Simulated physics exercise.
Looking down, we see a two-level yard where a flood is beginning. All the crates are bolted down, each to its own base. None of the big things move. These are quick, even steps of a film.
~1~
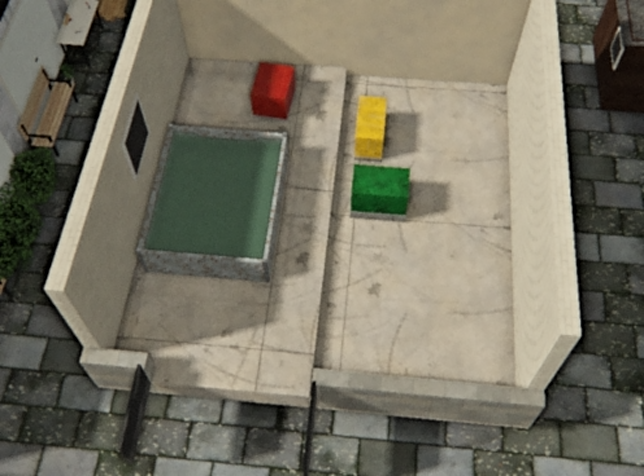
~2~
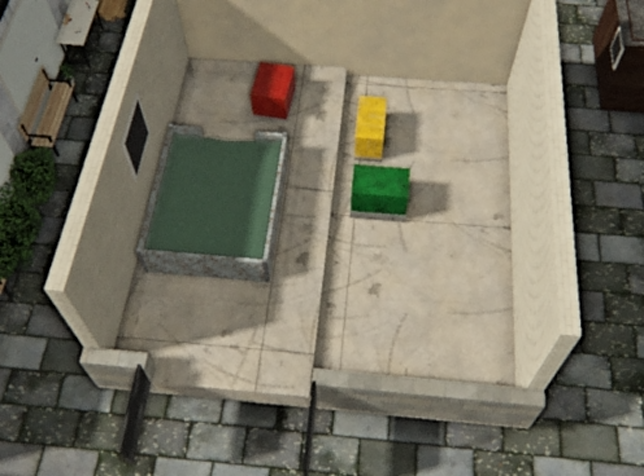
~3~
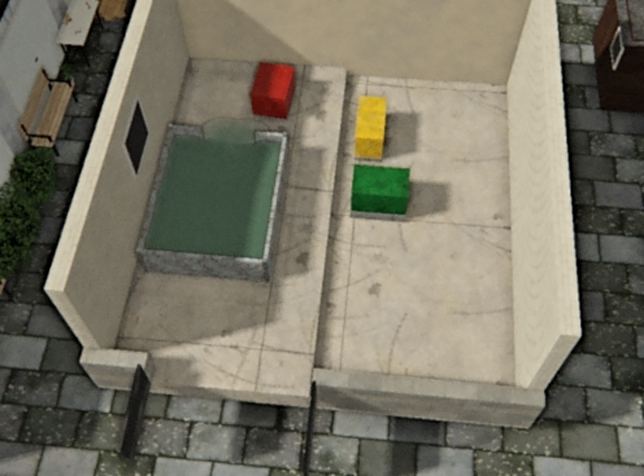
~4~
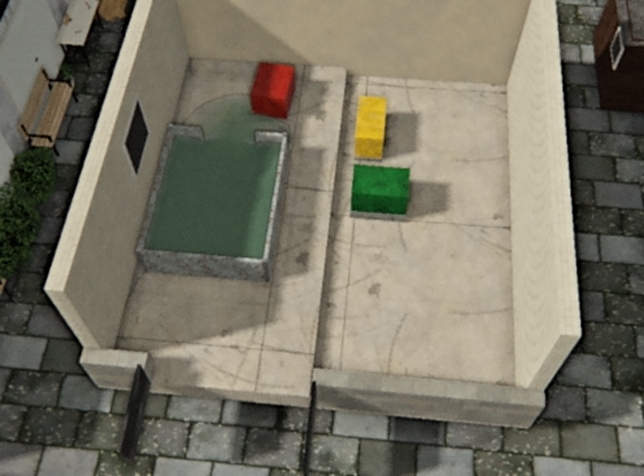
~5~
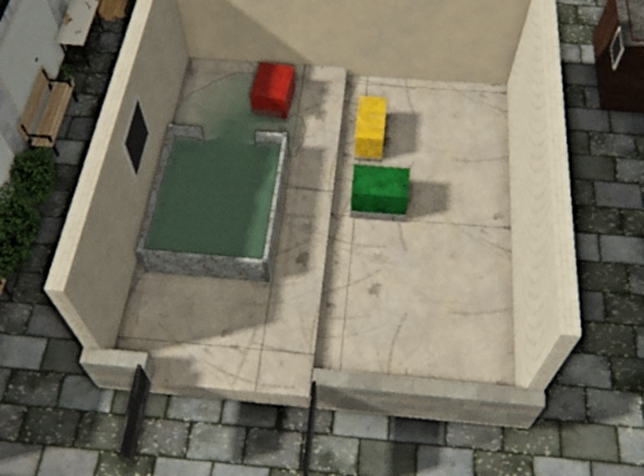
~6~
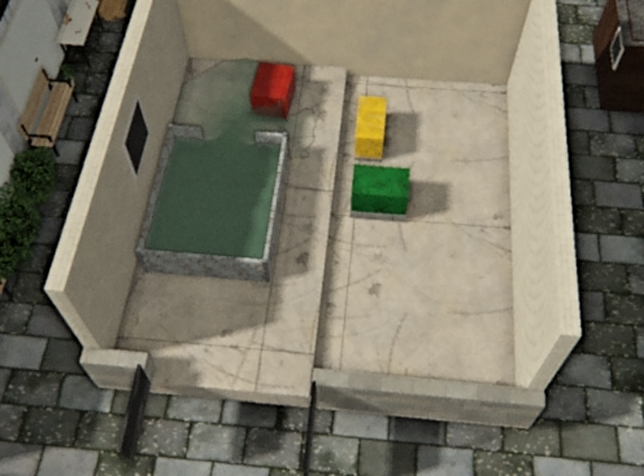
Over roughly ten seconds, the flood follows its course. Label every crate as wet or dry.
Yellow crate: Wet; red crate: Wet; green crate: Dry.
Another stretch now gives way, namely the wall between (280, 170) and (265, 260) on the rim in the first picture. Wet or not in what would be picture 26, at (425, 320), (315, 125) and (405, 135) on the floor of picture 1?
In the order given, the spots are swamped, not soaked and not soaked.
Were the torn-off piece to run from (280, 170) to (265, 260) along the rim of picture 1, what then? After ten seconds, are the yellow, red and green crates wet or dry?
As it turns out, the yellow crate is swamped, the red crate stays unwetted, and the green crate is swamped.
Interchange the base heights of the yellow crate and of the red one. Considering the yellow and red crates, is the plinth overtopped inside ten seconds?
Yellow gets flooded; red gets flooded.
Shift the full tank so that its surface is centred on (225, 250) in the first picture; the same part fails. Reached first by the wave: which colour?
Answer: The red crate.
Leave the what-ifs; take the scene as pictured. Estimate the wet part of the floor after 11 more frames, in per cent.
Share estimate: About 25 per cent.
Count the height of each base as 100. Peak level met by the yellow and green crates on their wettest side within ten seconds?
Roughly 180 per cent for the first, 60 per cent for the second.
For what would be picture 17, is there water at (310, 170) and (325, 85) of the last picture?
Wet, wet.
A moment on, water covers 15 % of the floor; the yellow crate water round its plinth, the red crate water round its plinth, the green crate not reached.
Next, water covers 25 % of the floor; the yellow crate water round its plinth, the red crate water round its plinth, the green crate water round its plinth.
Then, water covers 45 % of the floor; the yellow crate water round its plinth, the red crate water round its plinth, the green crate water round its plinth.
Later, water covers 65 % of the floor; the yellow crate water round its plinth, the red crate water round its plinth, the green crate water round its plinth.
In the end, water covers 90 % of the floor; the yellow crate was topped, the red crate was topped, the green crate stayed above the water.
